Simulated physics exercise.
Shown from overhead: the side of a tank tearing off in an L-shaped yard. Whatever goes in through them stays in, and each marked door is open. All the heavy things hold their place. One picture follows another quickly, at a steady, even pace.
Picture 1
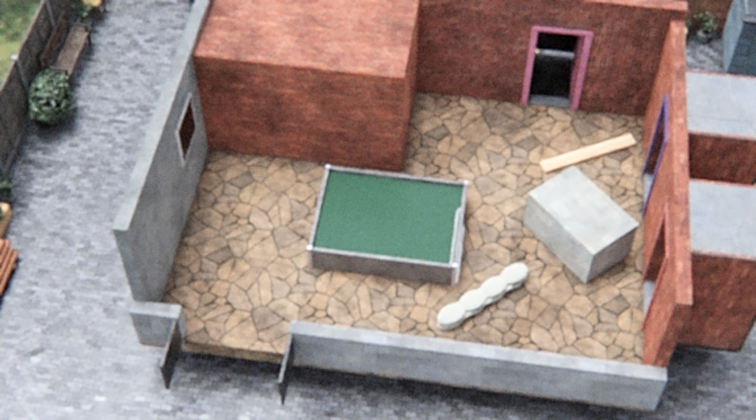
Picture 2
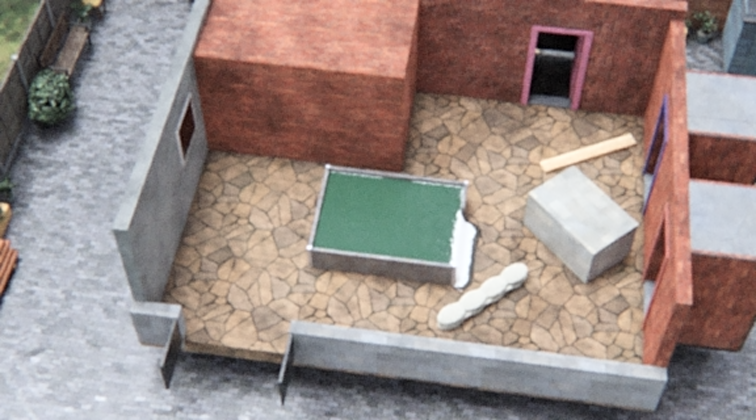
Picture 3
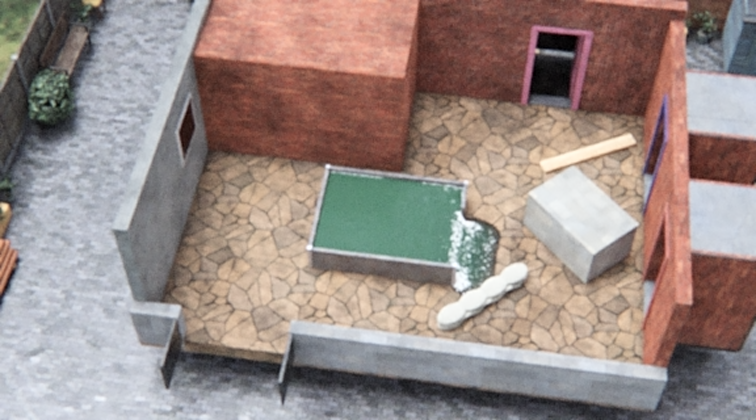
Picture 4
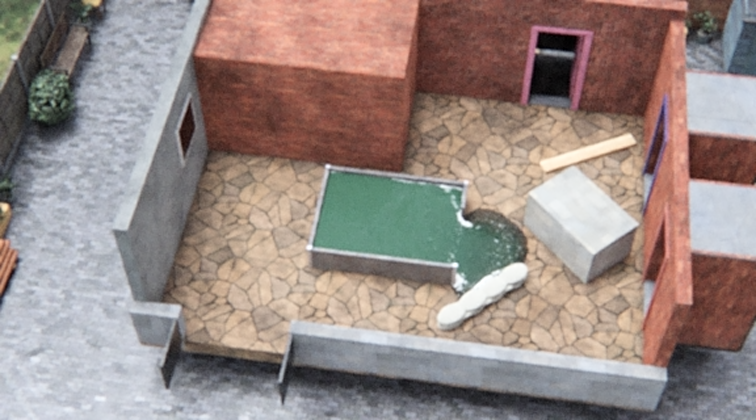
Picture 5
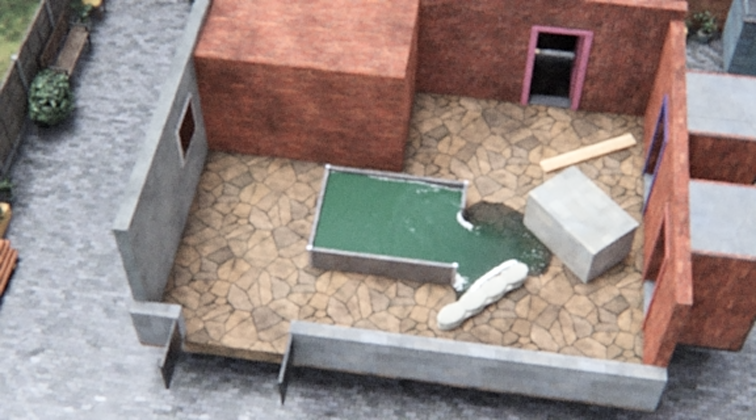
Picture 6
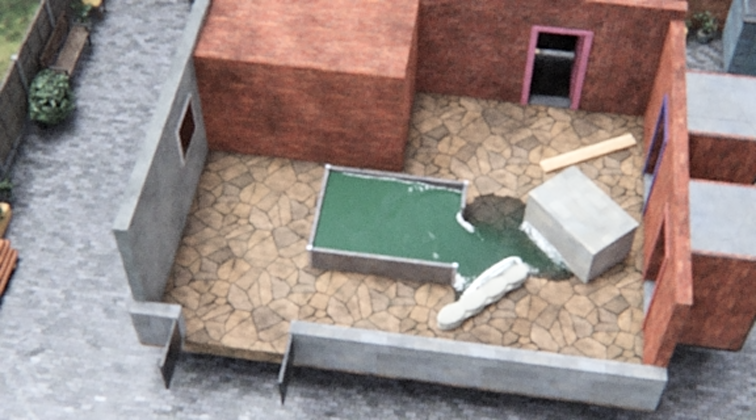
A walled yard with a stone floor held a tank of green water, whose right side gave way, and the water poured out and spread rightward past a white lumpy barrier to a grey block.
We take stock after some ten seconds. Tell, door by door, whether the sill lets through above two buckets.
Door by door: The red door does not; the pink door does; the blue door does not.
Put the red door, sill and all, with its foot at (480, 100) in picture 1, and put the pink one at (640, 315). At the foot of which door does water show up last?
The blue one.
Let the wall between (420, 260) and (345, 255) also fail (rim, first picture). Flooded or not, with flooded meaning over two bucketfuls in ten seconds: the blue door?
Blue: Remains below.
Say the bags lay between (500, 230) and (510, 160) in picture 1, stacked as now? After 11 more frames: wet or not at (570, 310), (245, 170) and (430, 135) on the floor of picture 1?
Reading the three places in turn gives drenched, bare, bare.
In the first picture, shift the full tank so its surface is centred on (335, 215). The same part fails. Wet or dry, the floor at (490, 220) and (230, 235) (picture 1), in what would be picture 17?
In the order asked: Waterlogged, then unreached.
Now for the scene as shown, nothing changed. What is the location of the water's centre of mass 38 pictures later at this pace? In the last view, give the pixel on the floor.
My pick is pixel (467, 249).
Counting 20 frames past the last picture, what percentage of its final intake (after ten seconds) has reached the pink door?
Some 5 per cent.
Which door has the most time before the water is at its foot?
That would be the door marked blue.
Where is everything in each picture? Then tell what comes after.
The water tank at (389, 218) is whole and still, in the first frame.
The front is at (464, 286), out from the gap at (456, 248), in the second frame.
Water pours out at (456, 249) and has run to (490, 228), in the third frame.
The front is at (522, 239), out from the gap at (456, 249), in the fourth frame.
Water pours out at (456, 250) and has run to (547, 248), in the fifth frame.
Water pours out at (456, 249) and has run to (569, 272), in the sixth frame.
A moment on, water covers 10 % of the floor; the red door not reached, the pink door not reached, the blue door not reached.
Next, water covers 30 % of the floor; the red door wet at the sill, nothing in, the pink door not reached, the blue door not reached.
Then, water covers 55 % of the floor; the red door wet at the sill, nothing in, the pink door under two buckets in, the blue door not reached.
Later, water covers 75 % of the floor; the red door under two buckets in, the pink door over two buckets in, the blue door wet at the sill, nothing in.
In the end, water covers 90 % of the floor; the red door under two buckets in, the pink door over two buckets in, the blue door wet at the sill, nothing in.
